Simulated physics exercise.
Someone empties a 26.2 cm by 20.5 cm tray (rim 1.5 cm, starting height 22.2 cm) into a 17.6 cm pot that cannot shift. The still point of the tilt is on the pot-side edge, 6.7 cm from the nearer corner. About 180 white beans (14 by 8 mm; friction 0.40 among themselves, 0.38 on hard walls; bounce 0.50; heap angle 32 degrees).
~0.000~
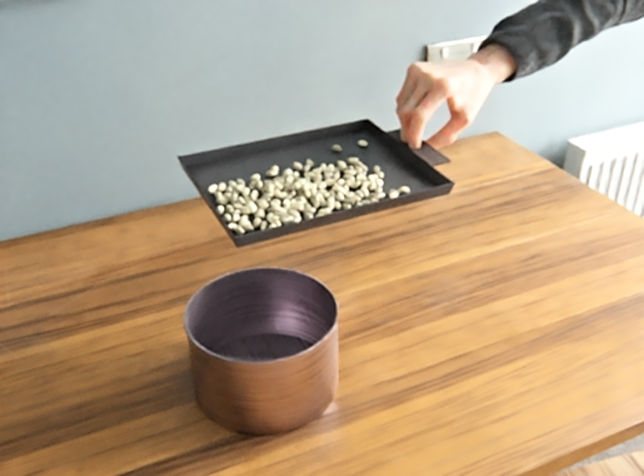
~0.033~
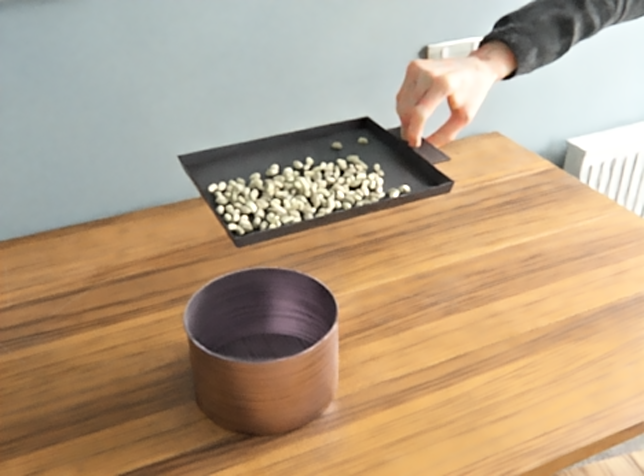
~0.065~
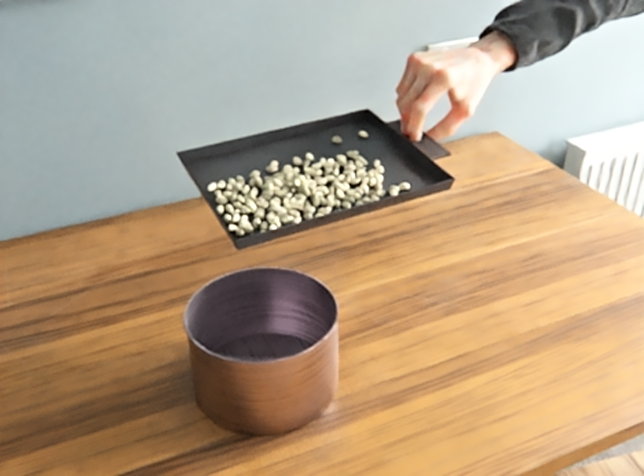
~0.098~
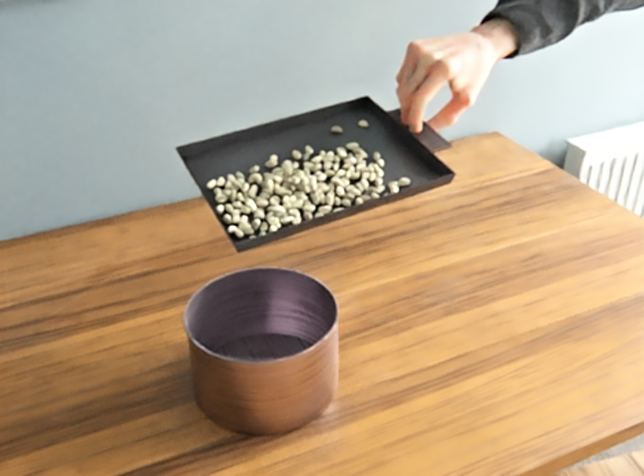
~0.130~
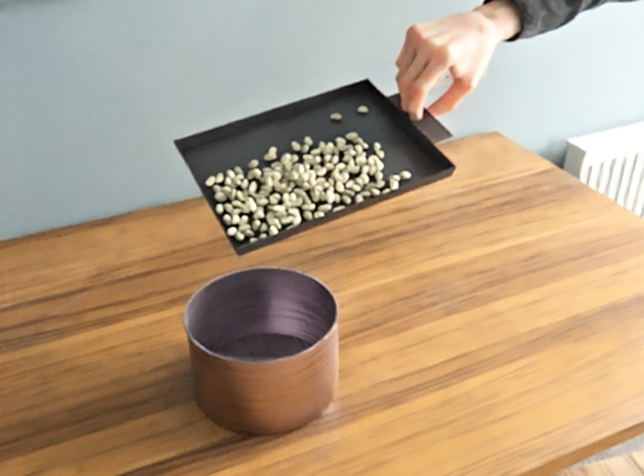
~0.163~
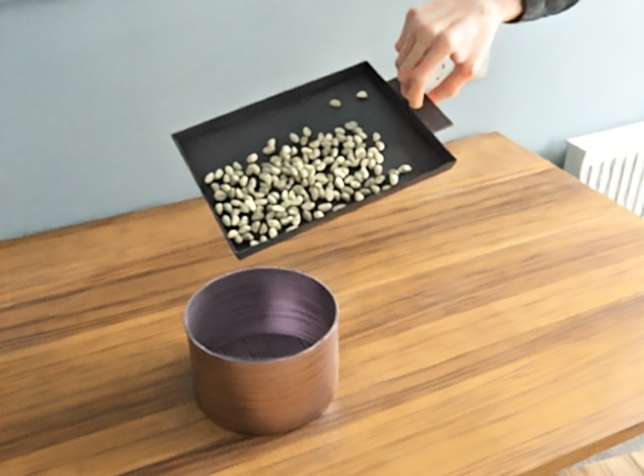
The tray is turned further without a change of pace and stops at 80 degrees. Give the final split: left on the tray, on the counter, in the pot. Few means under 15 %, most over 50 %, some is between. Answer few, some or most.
Left on the tray: Few; on the counter: Few; in the pot: Most.
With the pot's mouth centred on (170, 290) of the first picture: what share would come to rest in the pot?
Some 0 per cent.
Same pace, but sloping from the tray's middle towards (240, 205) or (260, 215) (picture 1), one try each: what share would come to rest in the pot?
About 20 and 65 per cent.
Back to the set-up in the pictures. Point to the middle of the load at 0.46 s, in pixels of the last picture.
At about (274, 220).
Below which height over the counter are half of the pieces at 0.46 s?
Some 24 cm.
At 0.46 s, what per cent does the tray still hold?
Some 100 per cent of the load.
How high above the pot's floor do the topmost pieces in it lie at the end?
Some 2.5 cm.
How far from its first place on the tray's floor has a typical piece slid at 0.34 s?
Some 2 cm.
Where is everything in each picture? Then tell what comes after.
The first frame shows tray tilt 0 degrees, front corners at (237, 235) and (451, 182); middle of the pieces at (301, 192); pot at (262, 310).
The second frame shows tray tilt 1 degrees, front corners at (237, 236) and (451, 181); middle of the pieces at (301, 191).
The third frame shows tray tilt 3 degrees, front corners at (237, 238) and (451, 178), lowest corner left front; middle of the pieces at (300, 189).
The fourth frame shows tray tilt 7 degrees, front corners at (237, 241) and (451, 172), lowest corner left front; middle of the pieces at (300, 185).
The fifth frame shows tray tilt 13 degrees, front corners at (237, 246) and (452, 166), lowest corner left front; middle of the pieces at (300, 181).
The sixth frame shows tray tilt 19 degrees, front corners at (237, 250) and (452, 159), lowest corner left front; middle of the pieces at (299, 177); pot at (262, 310). Its pace works out near 185 degrees a second.
After 0.34 s, tilt 52 degrees; the tray holds 100 %, the pot 0 %.
After 0.46 s, tilt 73 degrees; the tray holds 100 %, the pot 0 %.
After 0.70 s, tilt 80 degrees; the tray holds 20 %, the pot 65 %.
At rest (1.8 s), tray 0 %, counter 5 %, pot 95 %.
